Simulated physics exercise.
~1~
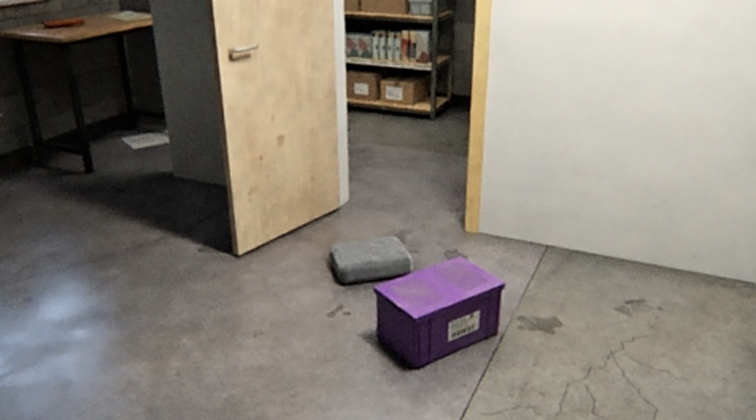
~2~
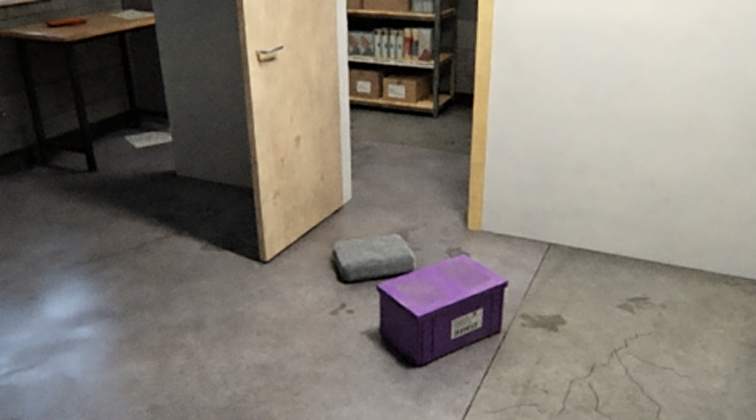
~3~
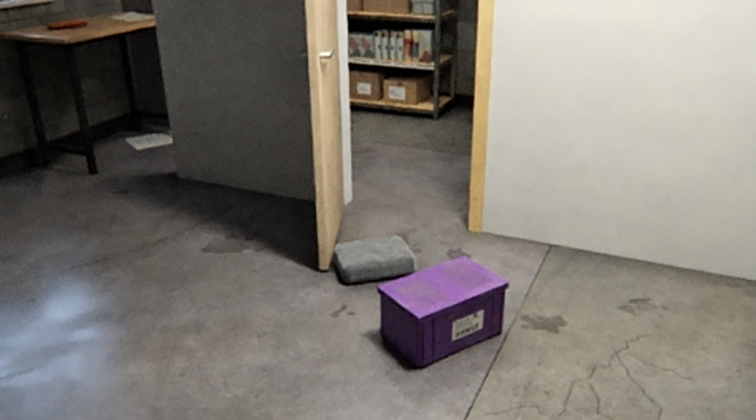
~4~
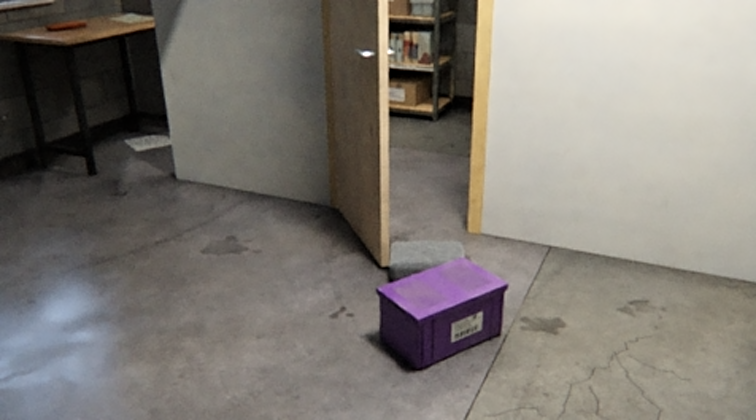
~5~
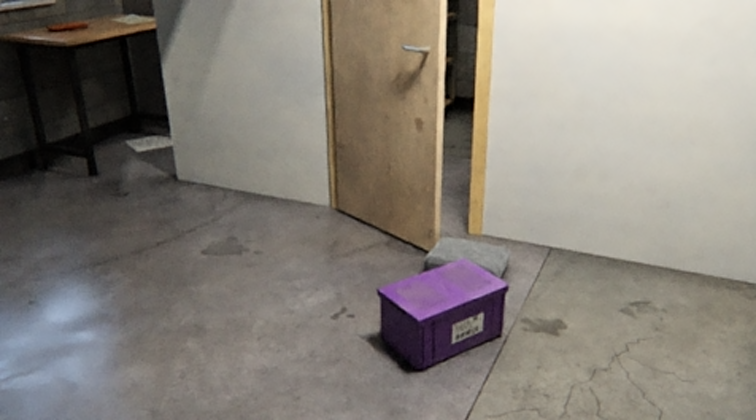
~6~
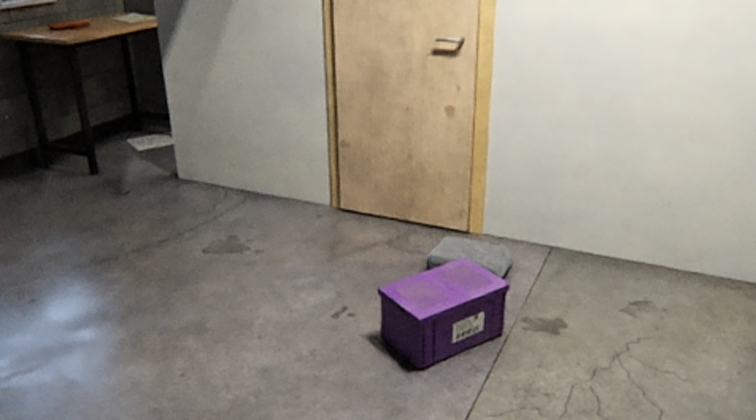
A wooden door standing open swings towards its frame, meeting a grey cushion on the concrete floor and pushing it to the right, behind a purple tote that stays put. The door ends fully shut, with the cushion resting between it and the tote.
